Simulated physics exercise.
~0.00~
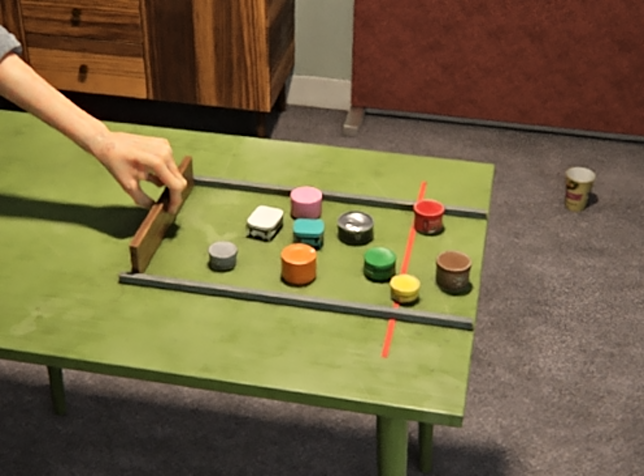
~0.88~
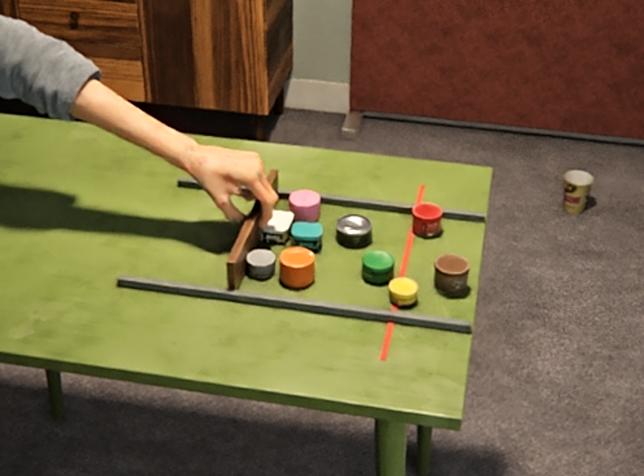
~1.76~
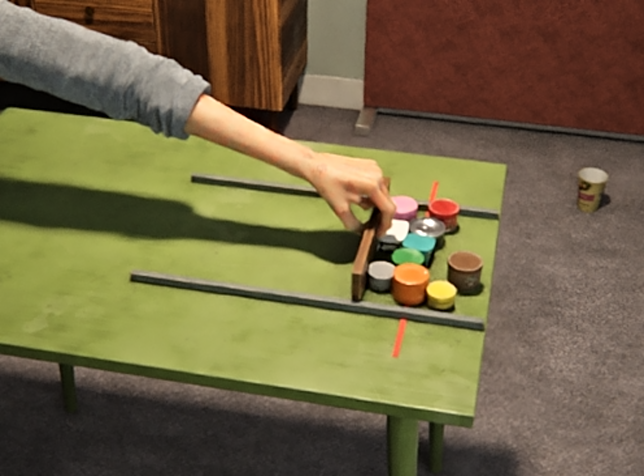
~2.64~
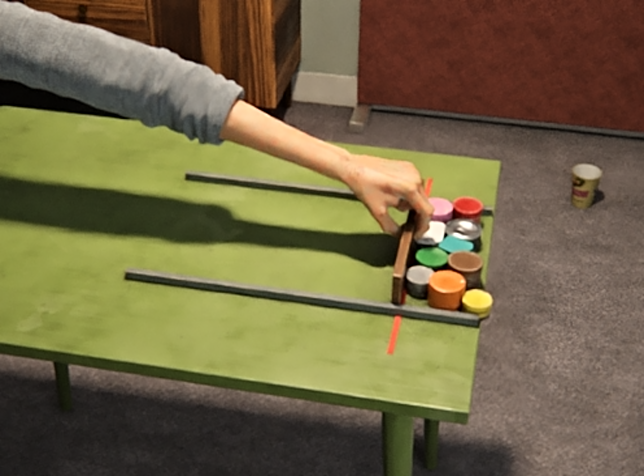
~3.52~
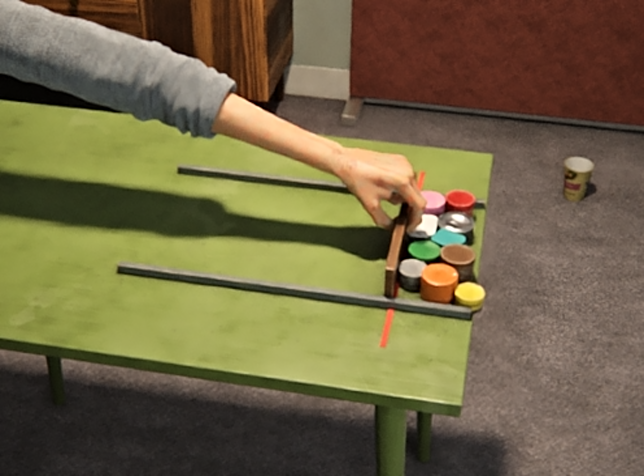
A hand holds a wooden board upright between two dark rails on a green table, with small colourful containers scattered to its right and a strip of red tape crossing near the table's end. The hand slides the board rightward, reaching the grey tin and white case first. As it keeps pushing, the orange, turquoise, green and other pieces gather into a tight cluster and shift toward the right edge. The board comes to a stop at the red tape. The containers sit packed together beyond it, close to the edge, and none falls off.
